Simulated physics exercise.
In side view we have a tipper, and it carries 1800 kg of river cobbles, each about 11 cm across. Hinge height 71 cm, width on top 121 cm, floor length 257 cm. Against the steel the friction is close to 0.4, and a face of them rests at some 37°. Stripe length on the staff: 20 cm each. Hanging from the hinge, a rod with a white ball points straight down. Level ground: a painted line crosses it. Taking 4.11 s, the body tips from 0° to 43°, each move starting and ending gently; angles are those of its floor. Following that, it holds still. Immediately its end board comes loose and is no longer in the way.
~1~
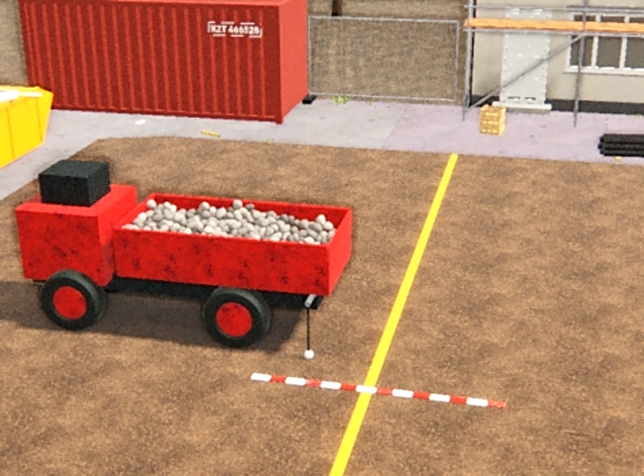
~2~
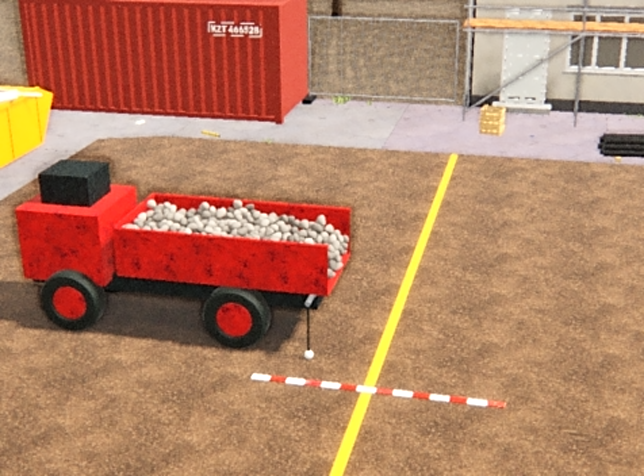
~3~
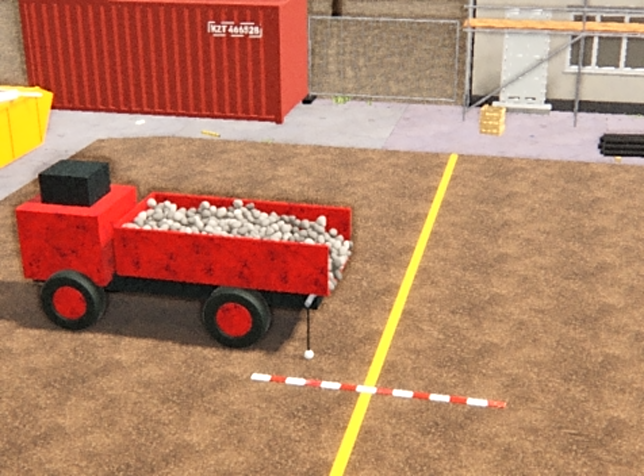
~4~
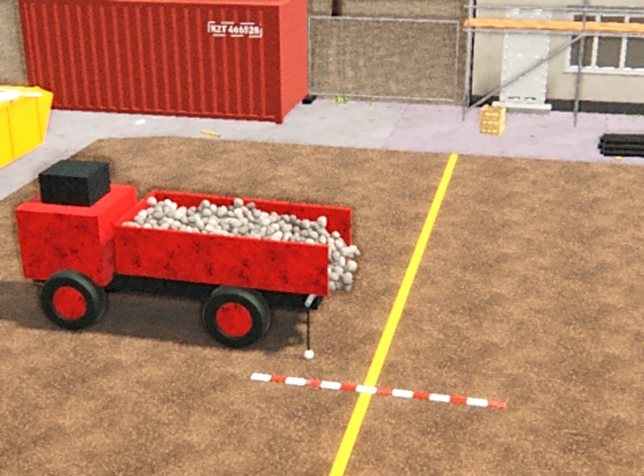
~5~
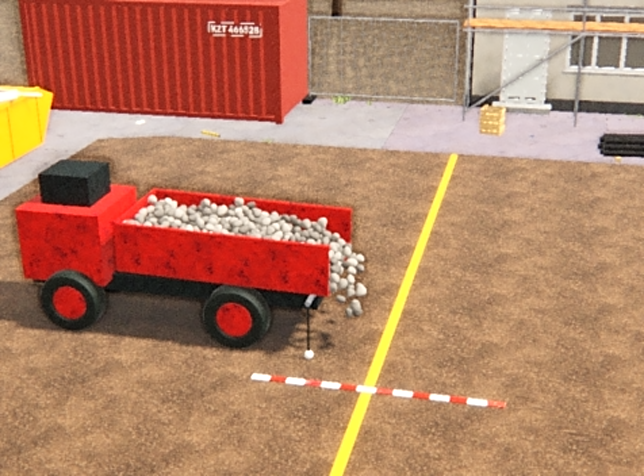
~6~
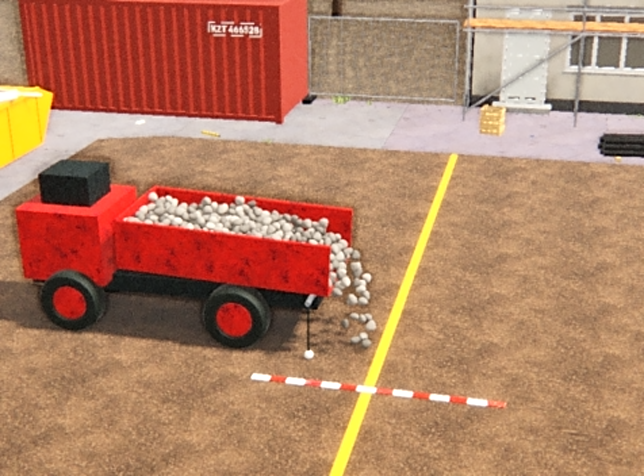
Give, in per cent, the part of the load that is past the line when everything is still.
Close to 65 in every hundred.
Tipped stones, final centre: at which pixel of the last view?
Their middle ends up near (405, 331).
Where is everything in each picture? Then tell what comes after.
The body is at 0°, its lip at (328, 295); the top of the load is at (218, 214), in the first picture.
Lip at (328, 295), floor tilted 0°, highest stones at (218, 214), in the second picture.
Lip at (328, 295), floor tilted 0°, highest stones at (218, 213); 1 % has left, in the third picture.
The body is at 1°, its lip at (328, 295); the top of the load is at (206, 210); 2 % has left, in the fourth picture.
Lip at (328, 296), floor tilted 2°, highest stones at (193, 207); 3 % has left, in the fifth picture.
The body is at 2°, its lip at (328, 296); the top of the load is at (186, 206); 3 % has left, in the sixth picture.
A little later the floor is at 36°; 47 % in the body, 32 % short of the line, 21 % past the line; the foremost stones are at (458, 354).
Then the floor is at 43°; 0 % in the body, 35 % short of the line, 65 % past the line; the foremost stones are at (538, 354).
Later still the floor is at 43°; 0 % in the body, 36 % short of the line, 64 % past the line; the foremost stones are at (545, 360).
In the end the floor is at 43°; 0 % in the body, 36 % short of the line, 64 % past the line; the foremost stones are at (546, 360).
